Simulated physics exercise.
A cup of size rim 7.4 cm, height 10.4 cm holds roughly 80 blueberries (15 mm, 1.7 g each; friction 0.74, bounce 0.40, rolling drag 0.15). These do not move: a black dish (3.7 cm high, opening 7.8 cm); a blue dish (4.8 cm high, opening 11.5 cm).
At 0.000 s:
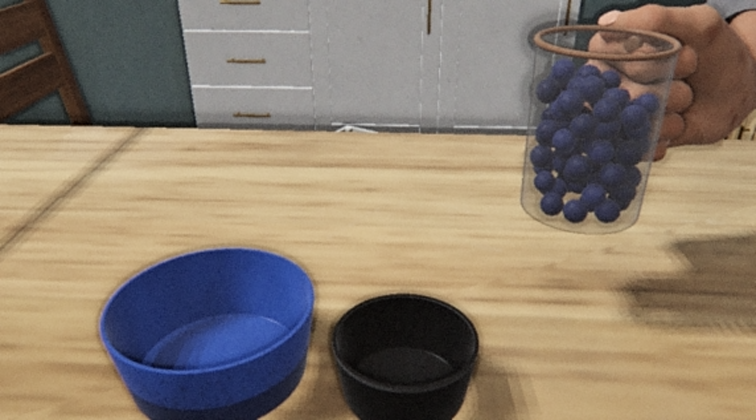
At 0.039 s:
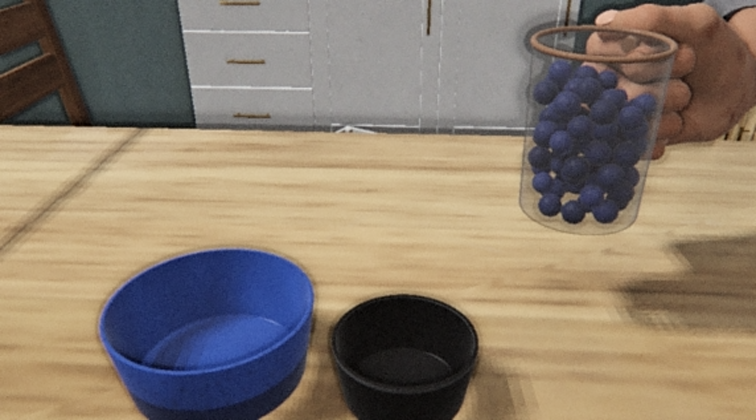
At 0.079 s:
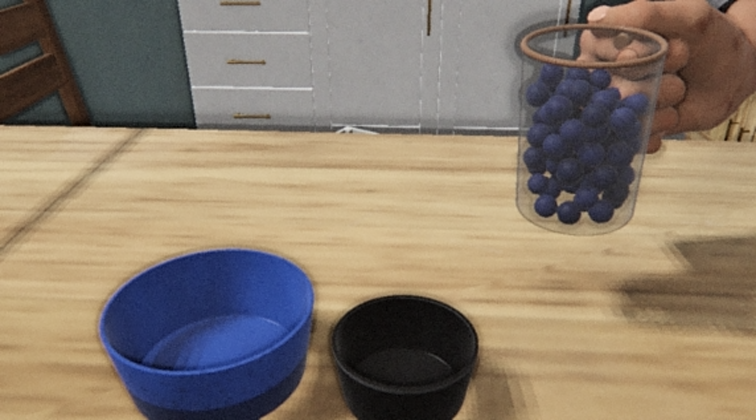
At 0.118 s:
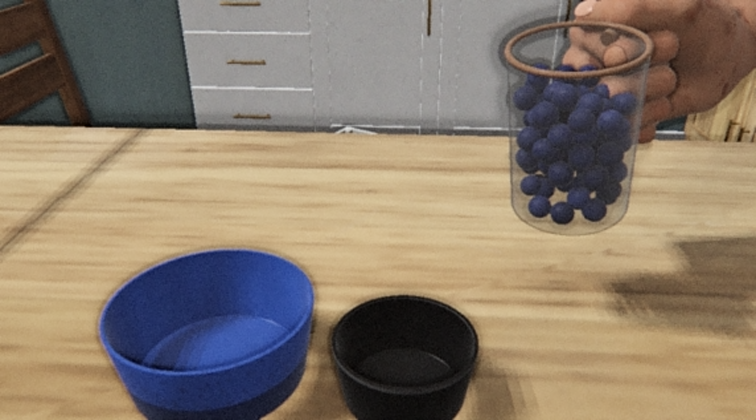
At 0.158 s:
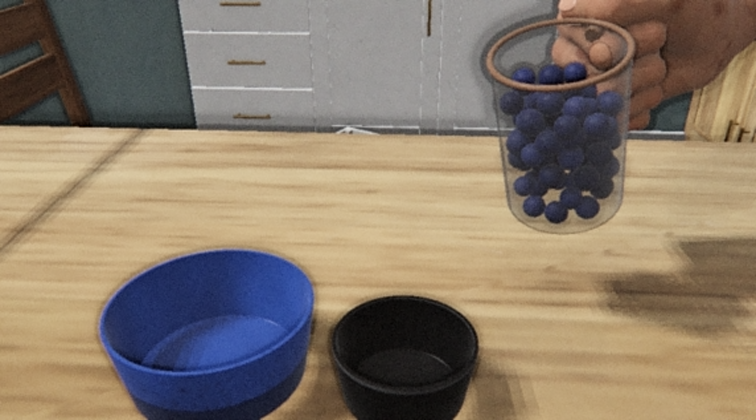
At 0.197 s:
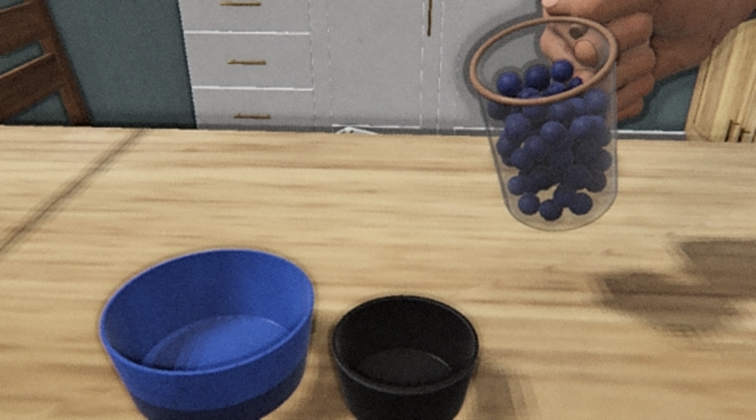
At first, a hand holds a clear cup of blueberries upright above a wooden table, at the right, with a blue dish and a black dish sitting still below. Then the hand gradually leans the cup toward the front left, its rim dipping and the blueberries shifting inside.
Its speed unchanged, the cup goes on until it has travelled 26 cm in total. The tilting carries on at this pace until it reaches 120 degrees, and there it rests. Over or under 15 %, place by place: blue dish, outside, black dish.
Blue dish: Over, outside everything: Over, black dish: Under.
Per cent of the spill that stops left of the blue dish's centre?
I reckon close to 30 per cent of the spill.
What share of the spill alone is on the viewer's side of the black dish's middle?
Share: About 10 %.
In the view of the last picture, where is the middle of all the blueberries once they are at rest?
(246, 328), give or take.
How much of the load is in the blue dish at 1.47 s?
45 per cent.
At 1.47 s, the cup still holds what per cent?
At that moment, some 0 per cent of the load remains.
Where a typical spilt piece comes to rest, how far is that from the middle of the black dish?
Roughly 12 cm from the centre.
After 0.69 s, tilt 114 degrees; cup 95 %, in the air 5 %; middle of all pieces near (420, 137).
Then, at 1.09 s, tilt 120 degrees; blue dish 30 %, outside 40 %, cup 20 %, in the air 5 %; middle of all pieces near (281, 280).
After 1.47 s, tilt 120 degrees; blue dish 45 %, outside 55 %; middle of all pieces near (257, 322).
After 1.83 s, tilt 120 degrees; blue dish 45 %, outside 55 %; middle of all pieces near (255, 322).
At rest (2.1 s), black dish 0 %, blue dish 45 %, outside 55 %, cup 0 %.
